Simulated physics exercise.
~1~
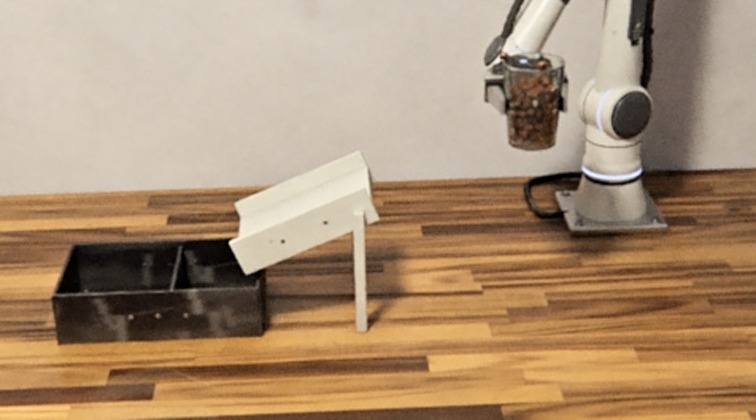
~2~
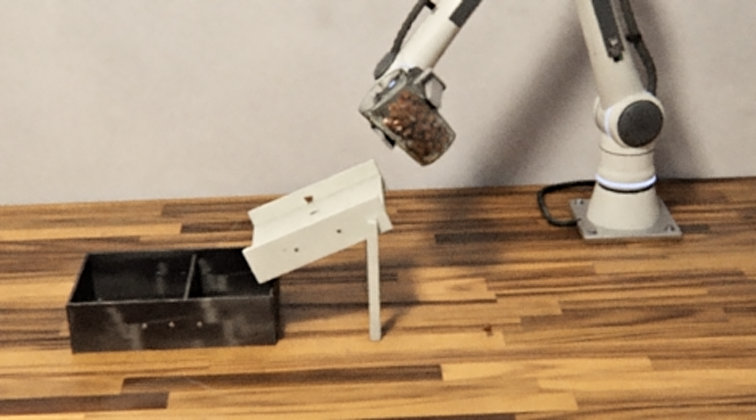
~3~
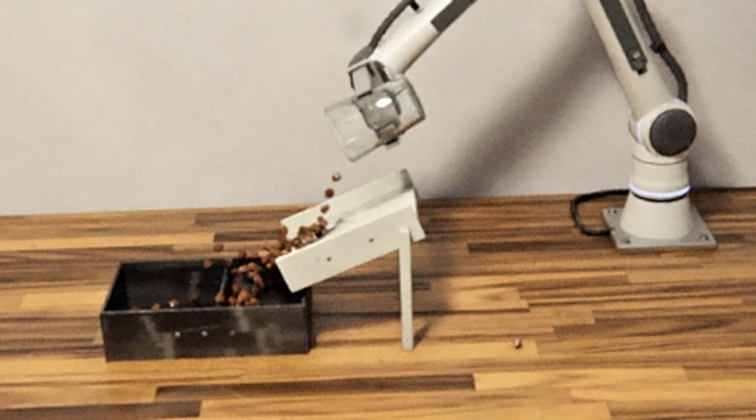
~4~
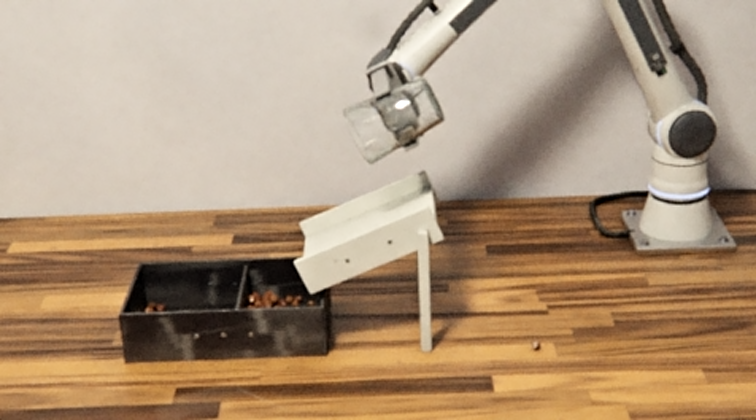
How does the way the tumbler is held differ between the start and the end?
At the start the robot arm holds the tumbler upright, and by the end the tumbler is on its side above the chute.
